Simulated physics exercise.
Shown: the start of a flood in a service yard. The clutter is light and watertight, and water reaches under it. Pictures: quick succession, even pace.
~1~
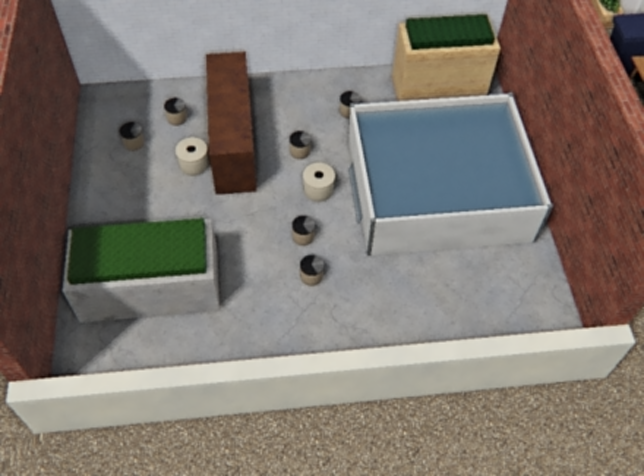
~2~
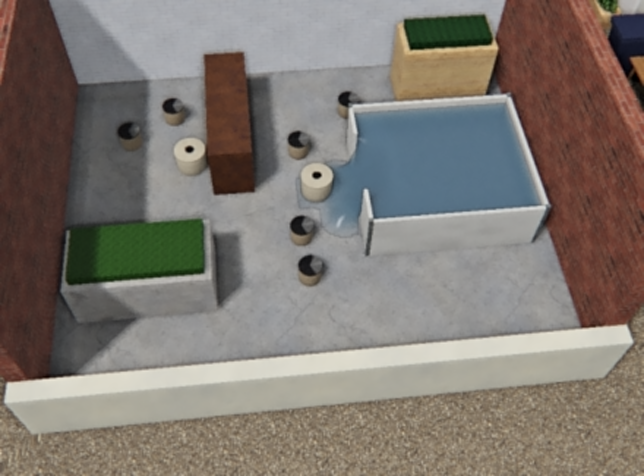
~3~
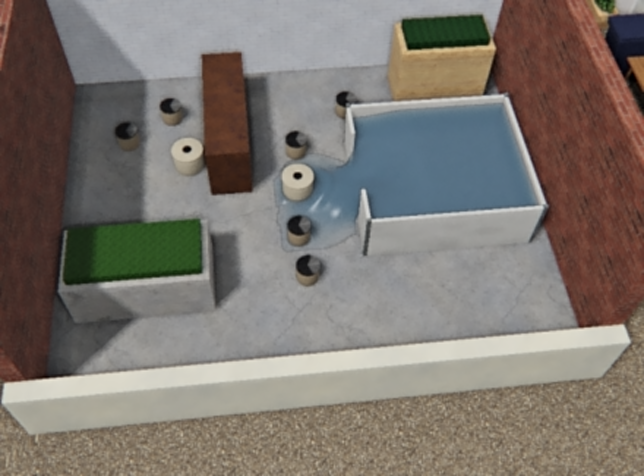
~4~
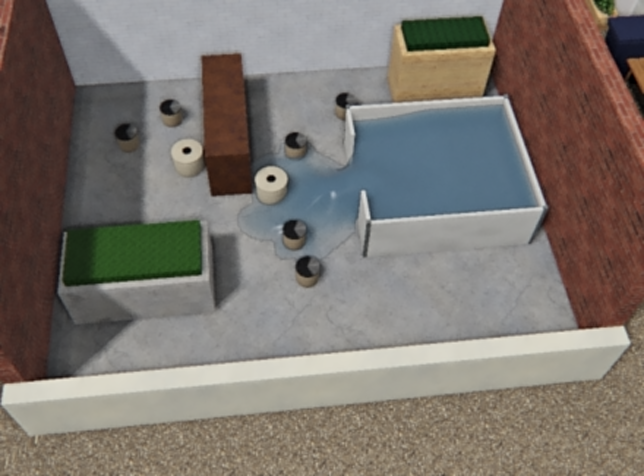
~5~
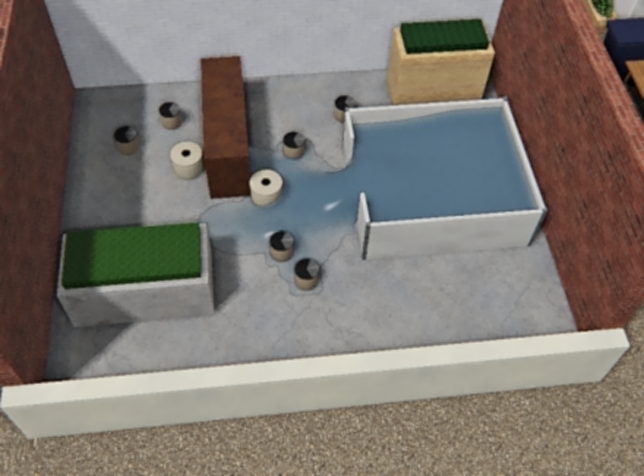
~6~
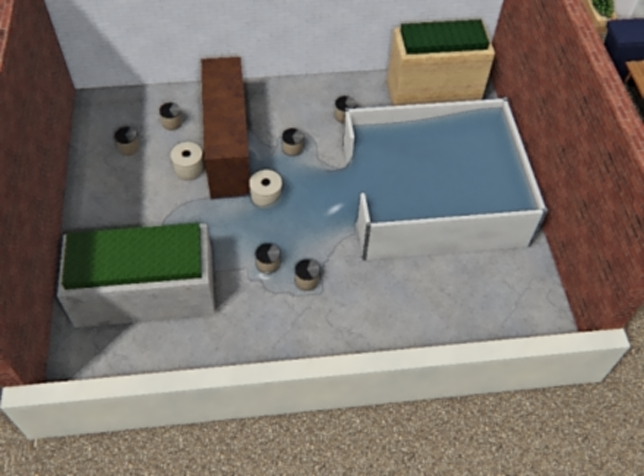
In a walled yard with brick sides, a white-walled pool on the right opens on its left side, and water spills across the grey floor. It pushes a pale tub leftward to the brown block, then shifts a small dark-topped pail left and toward the viewer as the shallow sheet spreads toward the green-topped planter.
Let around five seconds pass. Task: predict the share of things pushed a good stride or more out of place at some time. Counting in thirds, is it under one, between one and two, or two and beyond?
In thirds: Between one and two.
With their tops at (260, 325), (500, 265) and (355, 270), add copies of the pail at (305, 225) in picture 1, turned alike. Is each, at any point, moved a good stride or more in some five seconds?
In sequence: Knocked well away; hardly budges; hardly budges.
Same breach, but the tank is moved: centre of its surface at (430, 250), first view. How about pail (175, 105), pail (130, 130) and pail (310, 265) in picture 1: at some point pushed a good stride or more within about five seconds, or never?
The three, one by one: Short of that, past that mark and past that mark.
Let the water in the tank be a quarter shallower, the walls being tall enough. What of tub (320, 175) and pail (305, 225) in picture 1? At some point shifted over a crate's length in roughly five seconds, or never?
Lab note, in sequence: Reached that mark / reached that mark.
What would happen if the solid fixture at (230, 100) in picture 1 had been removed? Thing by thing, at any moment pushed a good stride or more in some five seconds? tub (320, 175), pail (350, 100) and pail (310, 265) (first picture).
So, one at a time, the first got displaced, the next didn't go far and the last didn't go far.
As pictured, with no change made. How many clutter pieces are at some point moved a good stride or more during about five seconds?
So that is 4.
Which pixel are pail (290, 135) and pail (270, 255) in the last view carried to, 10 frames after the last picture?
Approximately (316, 106) for one and (254, 360) for the other.
A moment on, 2 of 8 are well off their spots; 1 afloat.
Next, 3 of 8 are well off their spots; 2 afloat.
Later, 3 of 8 are well off their spots; 1 afloat.
In the end, 4 of 8 are well off their spots, and 4 have been at some point; 3 afloat.
